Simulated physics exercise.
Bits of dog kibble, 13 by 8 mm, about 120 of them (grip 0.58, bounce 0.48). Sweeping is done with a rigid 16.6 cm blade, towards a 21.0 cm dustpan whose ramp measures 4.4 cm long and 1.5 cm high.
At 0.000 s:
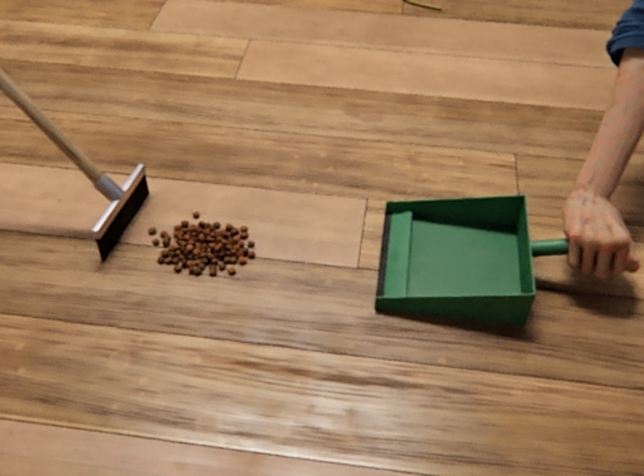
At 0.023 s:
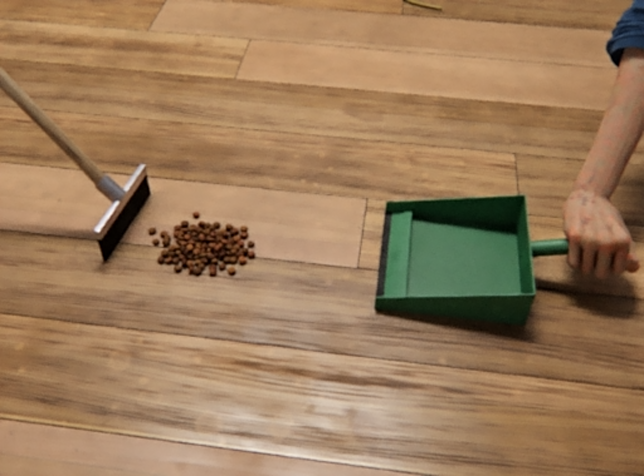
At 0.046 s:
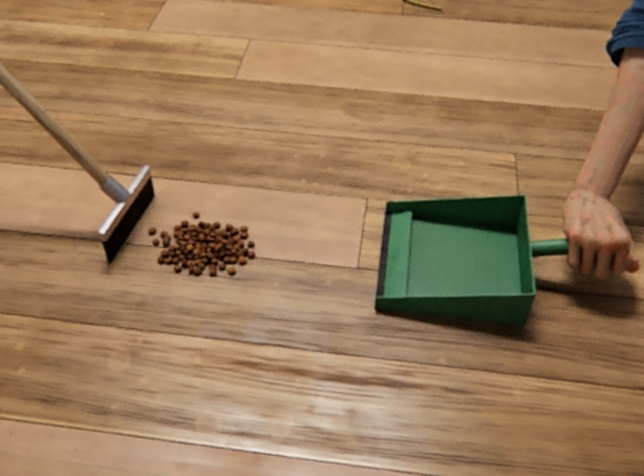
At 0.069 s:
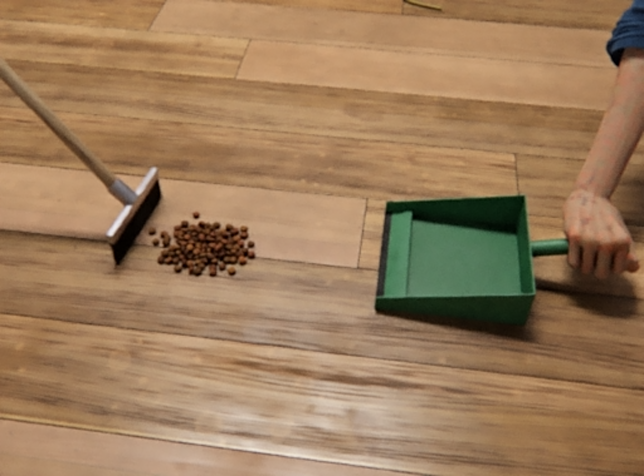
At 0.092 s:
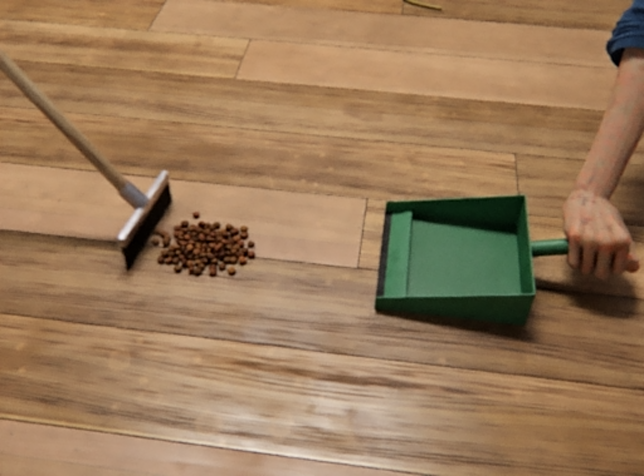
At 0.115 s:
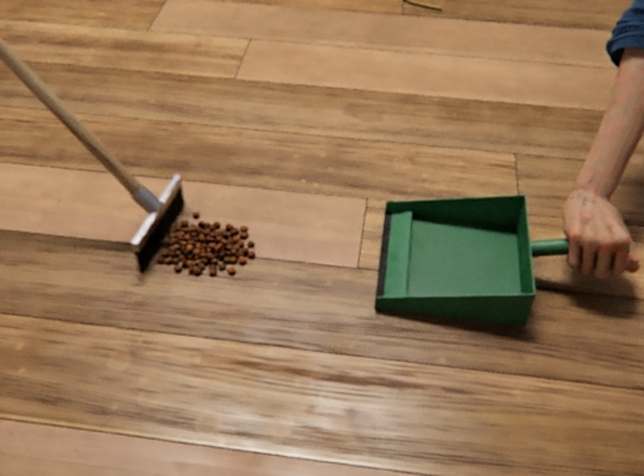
Broom with a wooden handle sliding right across a wood floor and reaching a pile of kibble, a hand holding a green dustpan still.
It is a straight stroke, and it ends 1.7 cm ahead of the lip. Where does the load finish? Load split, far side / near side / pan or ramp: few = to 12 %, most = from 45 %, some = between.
Split - far side: Few, near side: Some, pan: Some.
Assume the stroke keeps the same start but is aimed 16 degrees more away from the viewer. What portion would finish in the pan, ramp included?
In that case around 40 per cent.
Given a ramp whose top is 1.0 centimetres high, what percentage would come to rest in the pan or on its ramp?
Around 40 per cent.
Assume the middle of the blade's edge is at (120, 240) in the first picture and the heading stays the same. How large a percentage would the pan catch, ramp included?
The pan and its ramp would take some 25 per cent.
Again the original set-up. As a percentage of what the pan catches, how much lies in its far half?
Something like 10 in a hundred.
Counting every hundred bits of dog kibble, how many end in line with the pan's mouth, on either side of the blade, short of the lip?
Close to 30 per cent of them end up there.
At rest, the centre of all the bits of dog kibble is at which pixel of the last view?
Close to pixel (385, 294).
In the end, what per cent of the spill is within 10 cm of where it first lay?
Roughly 0 per cent.
After 0.28 s, middle of the blade 18 cm from the lip; 0 % over the lip, far side 0 %, near side 15 %.
After 0.39 s, middle of the blade 7 cm from the lip; 0 % over the lip, far side 0 %, near side 30 %.
After 0.63 s, middle of the blade 3 cm from the lip; 30 % over the lip, far side 0 %, near side 40 %.
By 1.2 s all is still; far side 0 %, near side 40 %, pan 30 %, in front of the lip or behind the blade 30 %.
